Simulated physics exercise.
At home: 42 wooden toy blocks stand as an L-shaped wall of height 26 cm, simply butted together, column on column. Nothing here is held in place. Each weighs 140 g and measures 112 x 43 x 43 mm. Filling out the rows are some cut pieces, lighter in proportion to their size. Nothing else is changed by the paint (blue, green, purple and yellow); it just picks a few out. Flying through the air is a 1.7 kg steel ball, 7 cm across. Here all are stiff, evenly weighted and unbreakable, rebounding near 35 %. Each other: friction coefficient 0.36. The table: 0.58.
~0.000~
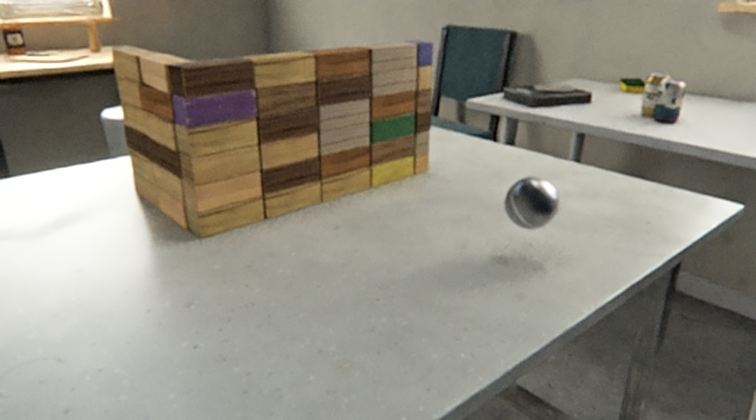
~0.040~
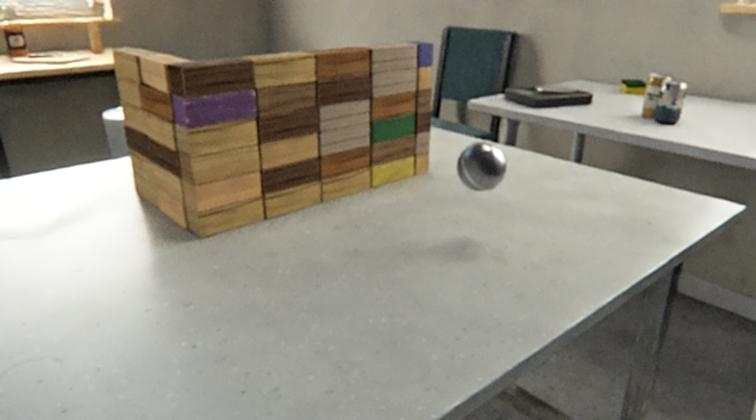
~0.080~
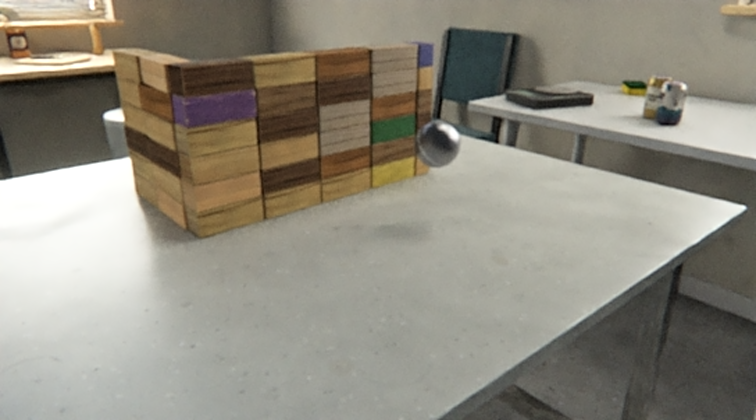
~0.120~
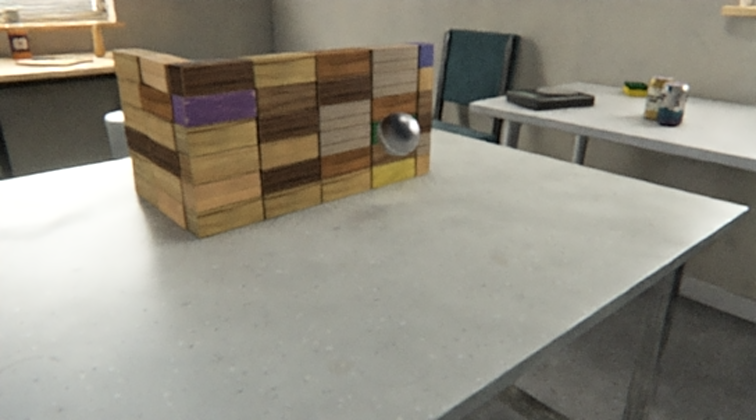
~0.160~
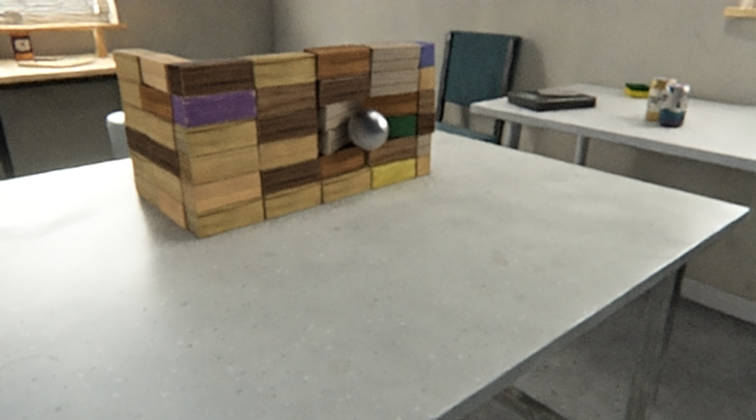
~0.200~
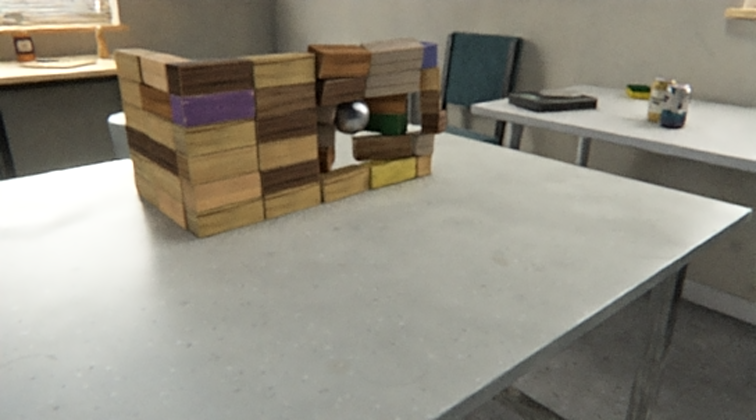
On a grey table, a steel ball flies leftward into a wooden block wall, knocking blocks loose.
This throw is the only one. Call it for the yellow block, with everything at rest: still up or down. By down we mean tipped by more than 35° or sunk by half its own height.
Stays.
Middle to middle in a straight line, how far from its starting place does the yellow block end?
Start and end lie near 0 cm apart.
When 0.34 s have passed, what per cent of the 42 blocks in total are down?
It's 25 percent at that point.
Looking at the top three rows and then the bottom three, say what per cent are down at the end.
Top 40 per cent versus bottom 30 per cent.
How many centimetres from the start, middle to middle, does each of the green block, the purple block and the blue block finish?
Moved: Green 26, purple 0, blue 28.
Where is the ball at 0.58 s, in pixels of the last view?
Pixel position: Around (255, 126).
By 0.34 s, ball still moving; 11 of the 42 blocks down; yellow block unmoved; blue block tilted 38°, 19 mm lower.
By 0.58 s, ball still moving; 15 of the 42 blocks down; yellow block unmoved; blue block tilted 31°, 19 cm lower.
When it is over (1.2 s), ball rolling away; 15 of the 42 blocks down; yellow block unmoved; blue block on its side; purple block unmoved. In pixels of the last frame, middles, yellow block near (388, 171), blue block near (471, 149).
